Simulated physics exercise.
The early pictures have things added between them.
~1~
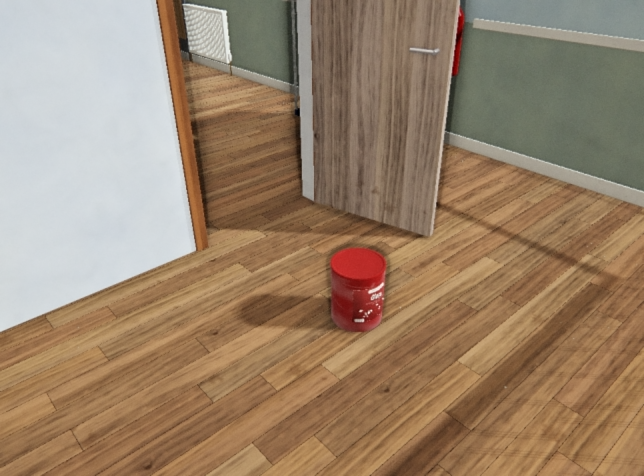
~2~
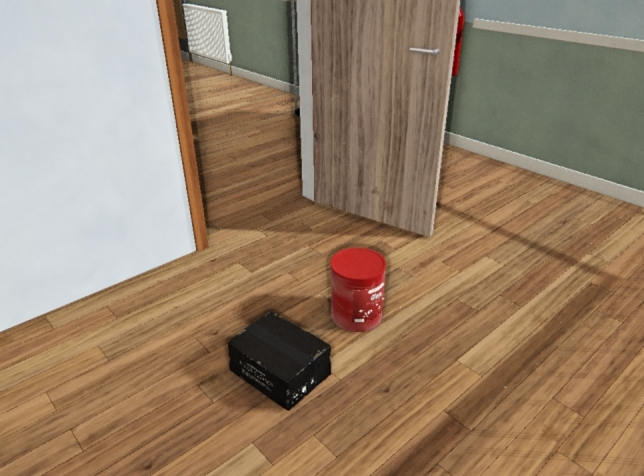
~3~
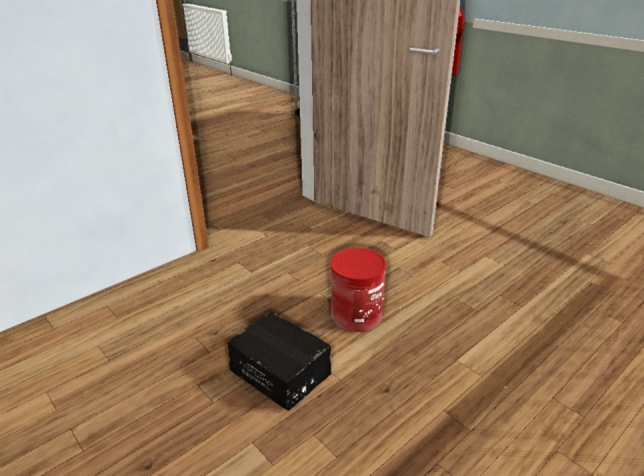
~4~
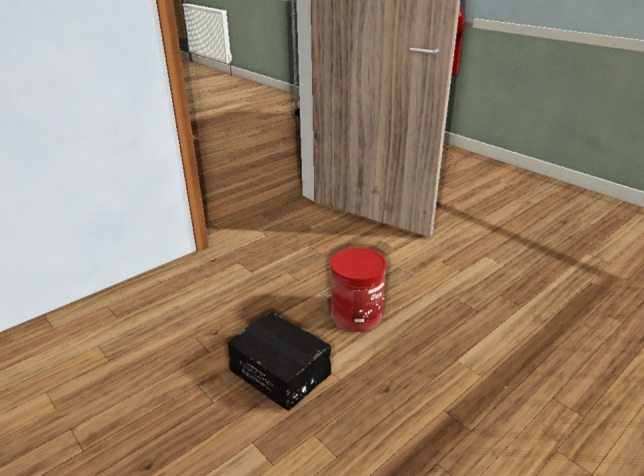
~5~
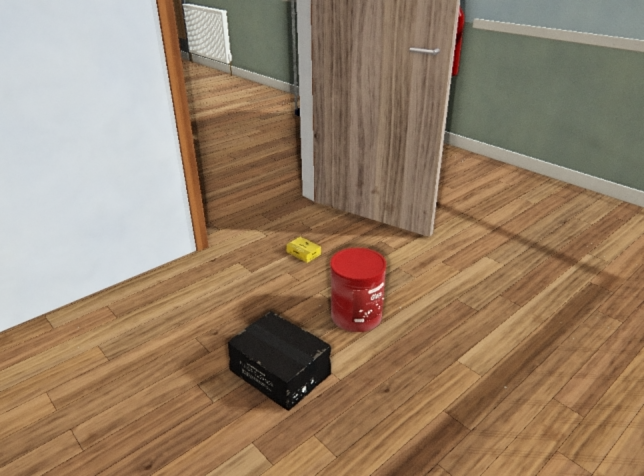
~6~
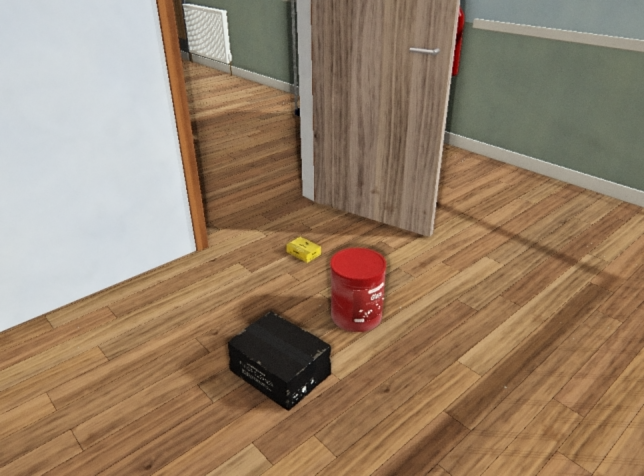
A red tub sat on the wooden floor near a wide-open door, and a black box appeared in front of it, then a small yellow packet showed up behind, while everything else stayed still.
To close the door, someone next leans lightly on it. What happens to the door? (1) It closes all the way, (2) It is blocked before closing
Option 1: It closes all the way.
Then, 1.00 s on from there, door at 59°.
Then, 1.40 s on from there, door at 32°; yellow packet shifted about its own width near (264, 247).
Then, 1.80 s on from there, door at 4°; yellow packet shifted well along near (218, 235).
In the end, door at 0°; moved from the start, yellow packet; the other 2 unmoved. At the end, from the last picture's camera, yellow packet near (207, 228).
